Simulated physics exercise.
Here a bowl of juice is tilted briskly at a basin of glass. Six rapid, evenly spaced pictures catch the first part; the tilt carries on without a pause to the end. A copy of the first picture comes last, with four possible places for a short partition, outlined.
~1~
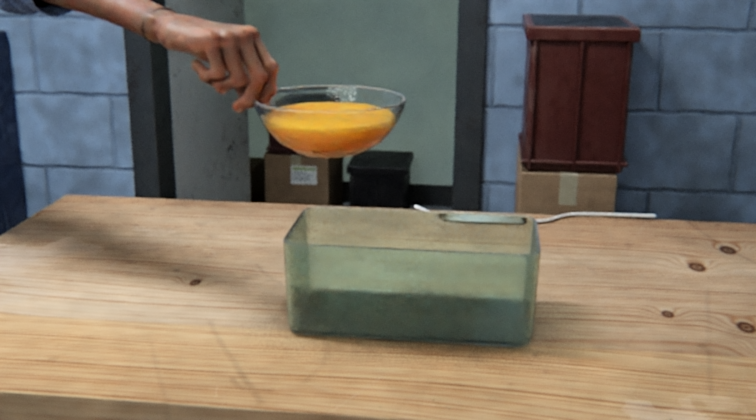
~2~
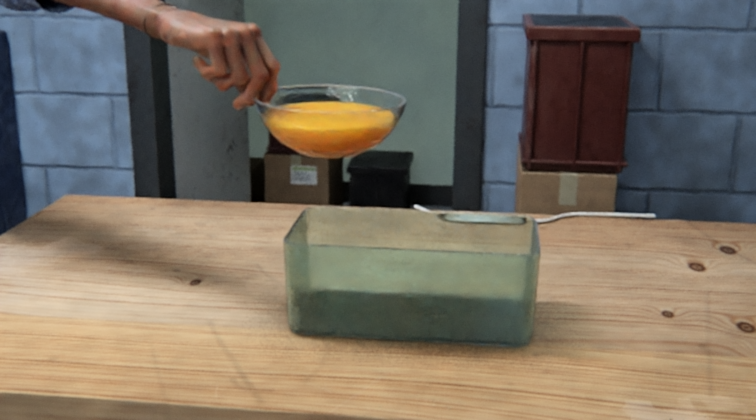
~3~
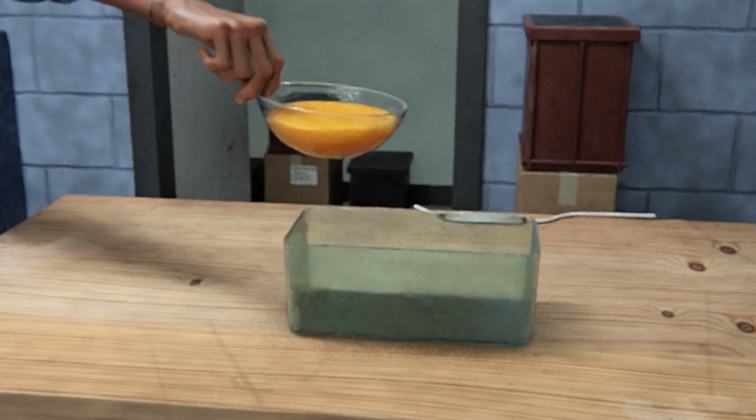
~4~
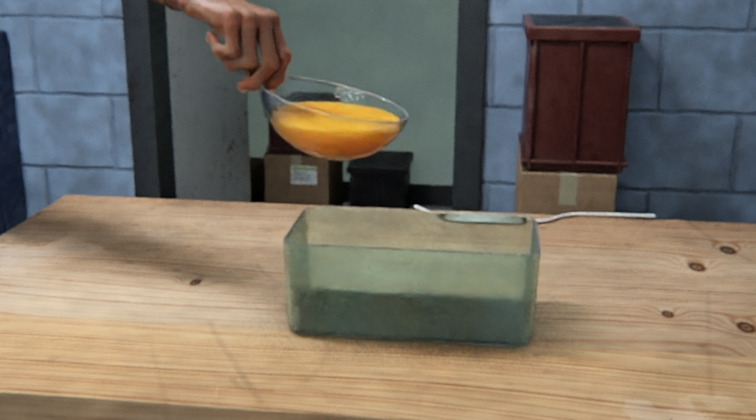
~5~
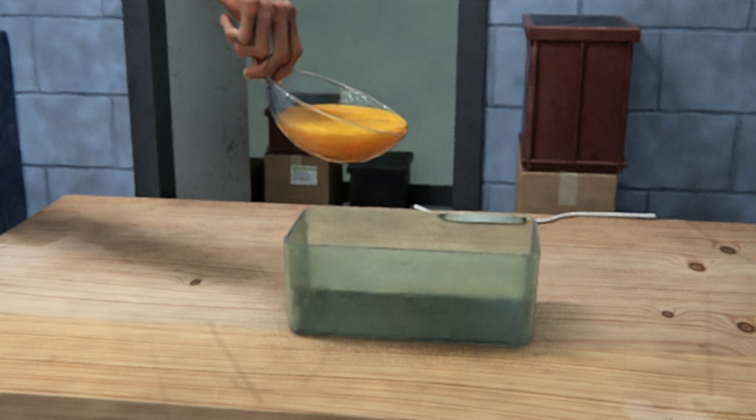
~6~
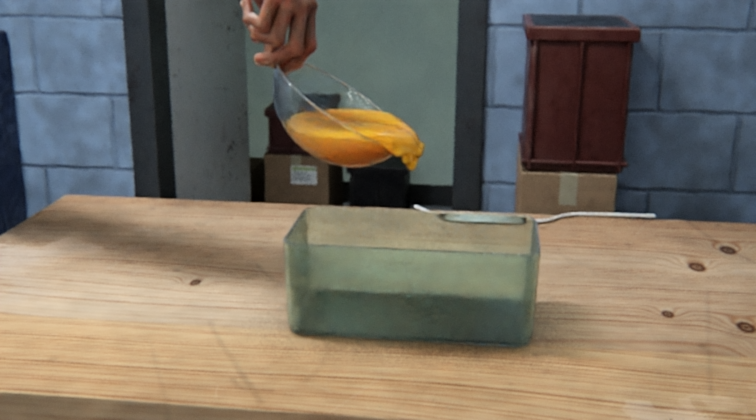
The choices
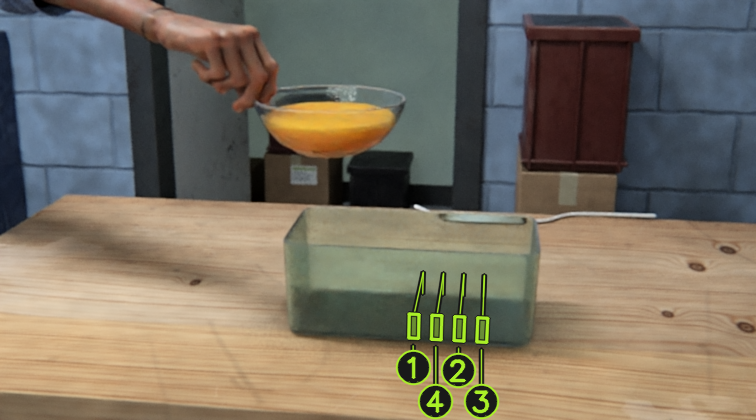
Glass bowl of orange juice tilting rightward in a hand above a glass basin, juice starting to spill over its lip.
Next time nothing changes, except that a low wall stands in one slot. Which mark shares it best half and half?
Slot 4.
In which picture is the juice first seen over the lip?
Picture 5.
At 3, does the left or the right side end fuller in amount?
The left side.
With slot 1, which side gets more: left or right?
The right one.
On the marked copy, 1 at (413, 345); 2 at (458, 348); 3 at (481, 349); 4 at (435, 346).
If 1 is chosen, about 27 % ends left of the wall and 72 % right of it.
If 2 is chosen, about 77 % ends left of the wall and 22 % right of it.
If 3 is chosen, about 89 % ends left of the wall and 10 % right of it.
If 4 is chosen, about 47 % ends left of the wall and 52 % right of it.
